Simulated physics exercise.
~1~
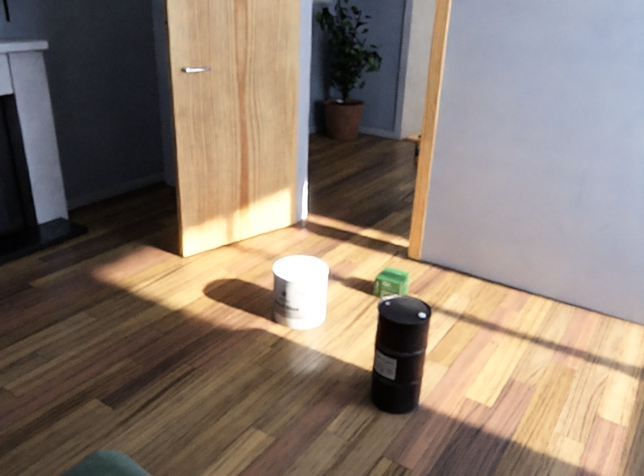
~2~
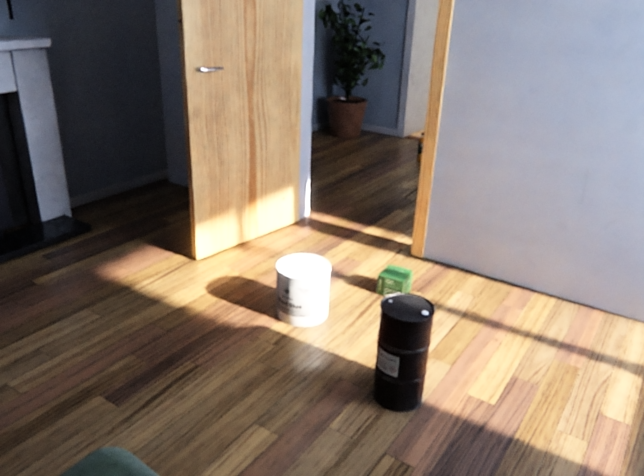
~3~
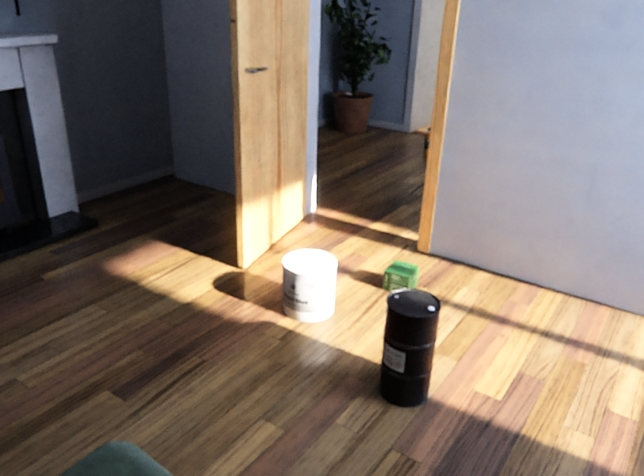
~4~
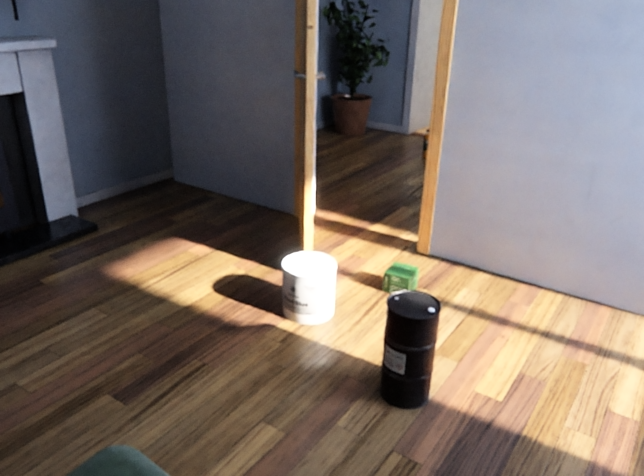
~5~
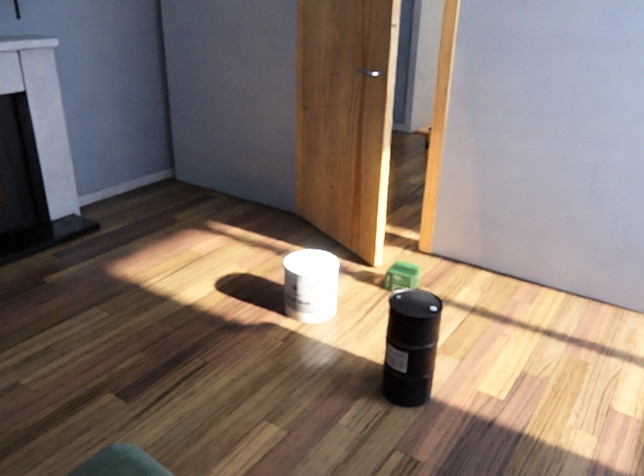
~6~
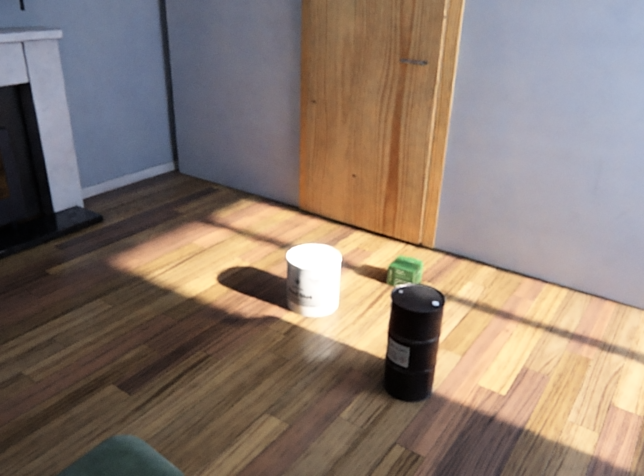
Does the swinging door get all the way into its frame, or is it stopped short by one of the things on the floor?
The door gets all the way into its frame and closes. It passes behind the pail and the green box, and nothing on the floor stops it.
